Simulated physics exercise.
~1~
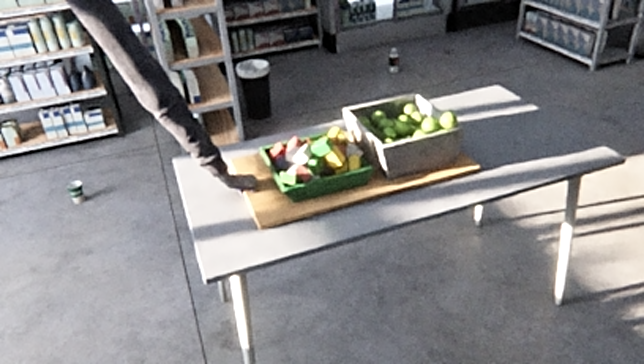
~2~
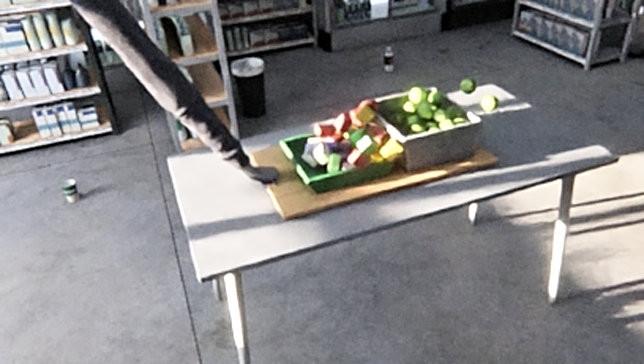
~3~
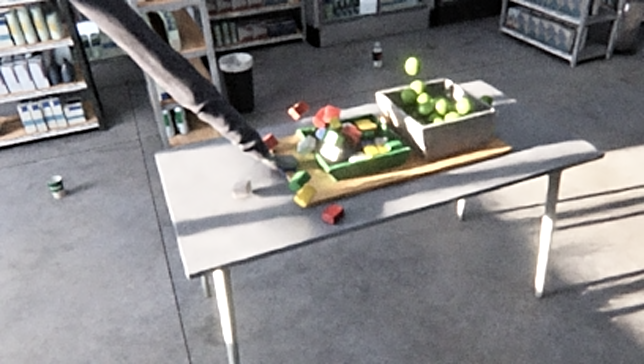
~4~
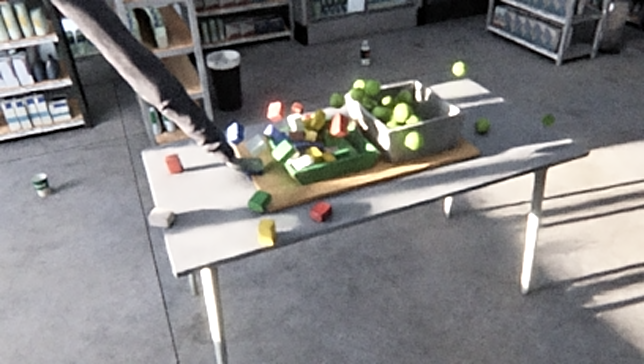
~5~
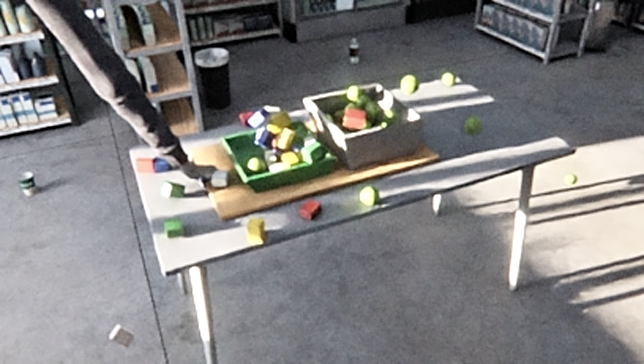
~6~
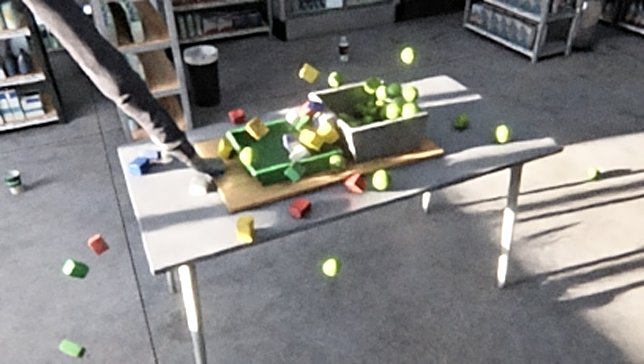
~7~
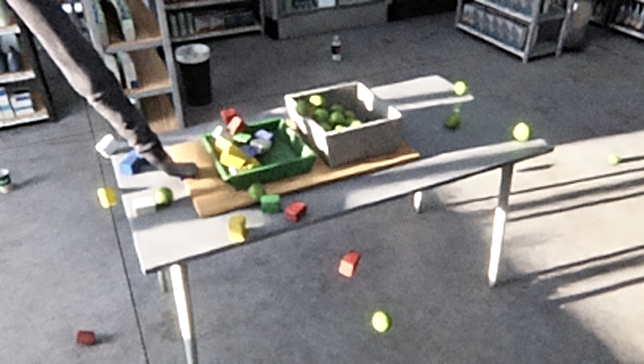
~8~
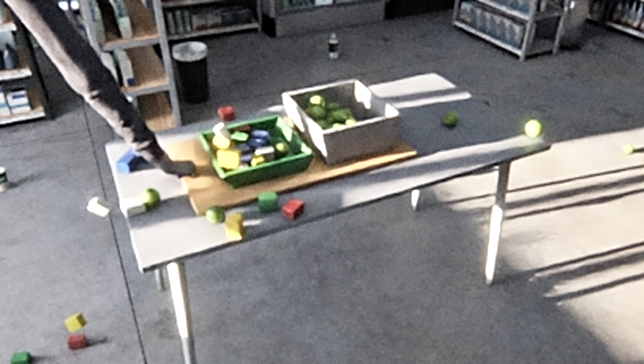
In the video, an arm shakes a board holding a green tote of colourful toy bricks and a grey tote of green apples right, then left on a table, flinging many pieces out before the board rests, with both totes still partly filled and pieces scattered on the table and floor.
